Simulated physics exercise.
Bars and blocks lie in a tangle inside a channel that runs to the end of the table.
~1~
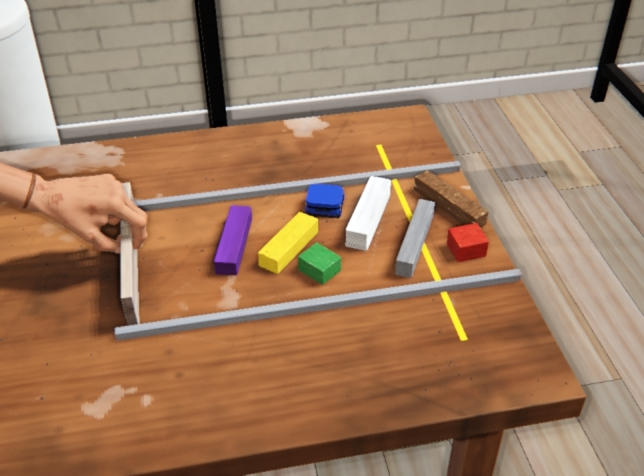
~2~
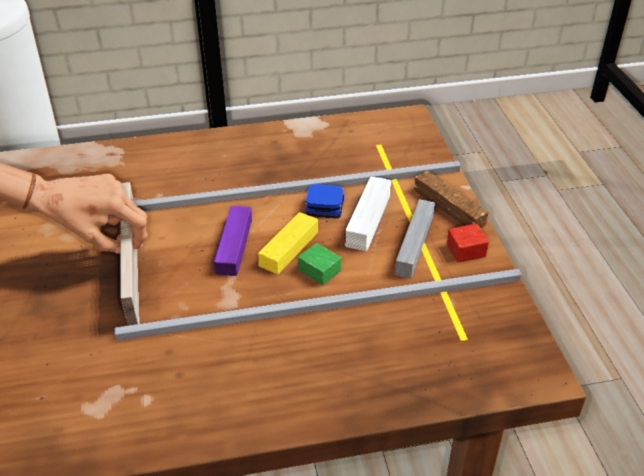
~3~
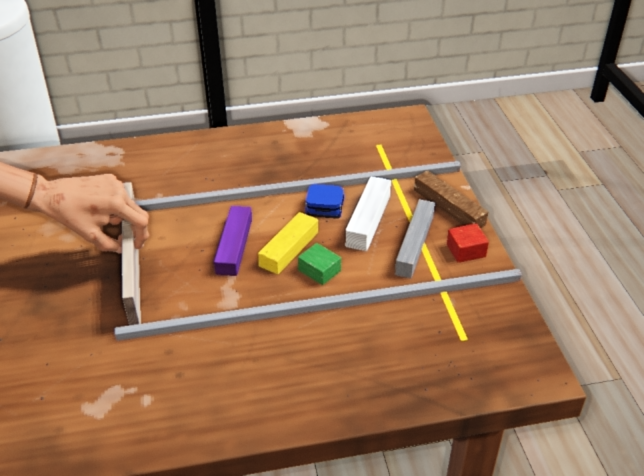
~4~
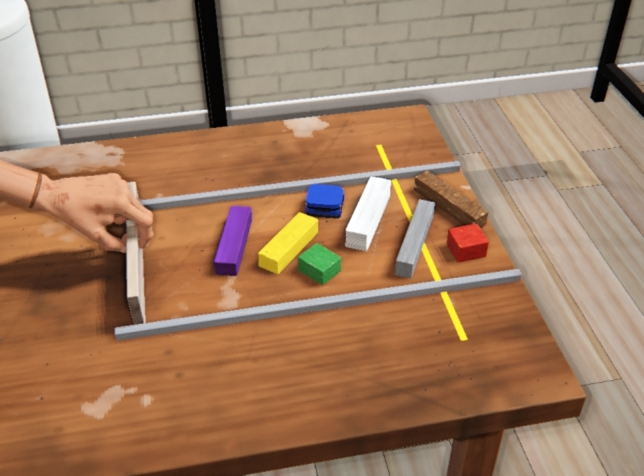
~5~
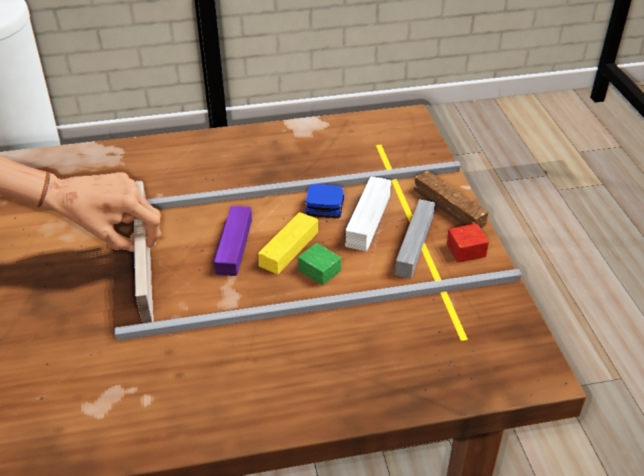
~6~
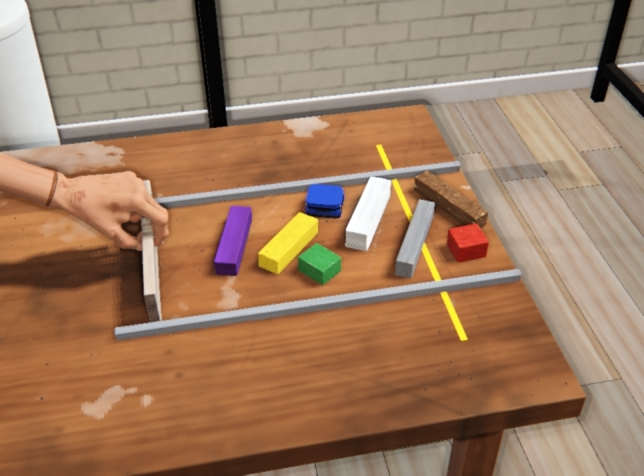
A hand at the left holds an upright pale board across a channel between two grey rails on a worn wooden table, seen from above at an angle in a brick-walled room. Purple, yellow, blue, green, white and grey pieces lie ahead of it, with brown and red ones beyond a yellow tape line. The hand slides the board slightly right, touching nothing, while the pieces and camera stay still.
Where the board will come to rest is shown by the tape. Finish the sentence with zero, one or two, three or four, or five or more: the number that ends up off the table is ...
The number that ends up off the table is one or two.
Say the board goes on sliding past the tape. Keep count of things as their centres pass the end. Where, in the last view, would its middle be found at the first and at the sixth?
The middle sits near (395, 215) at the first moment and near (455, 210) at the second.
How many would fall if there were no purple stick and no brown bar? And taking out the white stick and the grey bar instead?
The counts: 0 and 0.
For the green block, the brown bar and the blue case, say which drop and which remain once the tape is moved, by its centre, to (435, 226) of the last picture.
OK, so the green block stays where it is, the brown bar comes off, and the blue case? It stays where it is.
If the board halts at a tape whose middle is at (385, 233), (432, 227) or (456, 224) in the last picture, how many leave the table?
Floor tally per try: 0 / 4 / 4.
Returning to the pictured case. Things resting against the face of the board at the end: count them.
2 of them.
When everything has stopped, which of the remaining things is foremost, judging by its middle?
The grey bar.
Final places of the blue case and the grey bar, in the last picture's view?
The blue case stops around (432, 180); the grey bar around (496, 231).
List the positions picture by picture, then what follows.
Brown bar (450, 200); red block (467, 243); grey bar (415, 237); board (129, 251); tape (415, 229), in the first picture.
Red block (467, 243); board (129, 251), in the second picture.
Grey bar (415, 237); blue case (325, 202), in the third picture.
Brown bar (450, 200); yellow bar (289, 243), in the fourth picture.
Red block (467, 243); green block (320, 264), in the fifth picture.
Brown bar (450, 200); red block (467, 243); grey bar (415, 237); board (150, 248); tape (415, 229), in the sixth picture.
A little later, none off yet; brown bar at rest near (450, 200); red block at rest near (467, 243); grey bar at rest near (415, 237).
When it is over, the number that fall off is one or two; down, red block and brown bar.
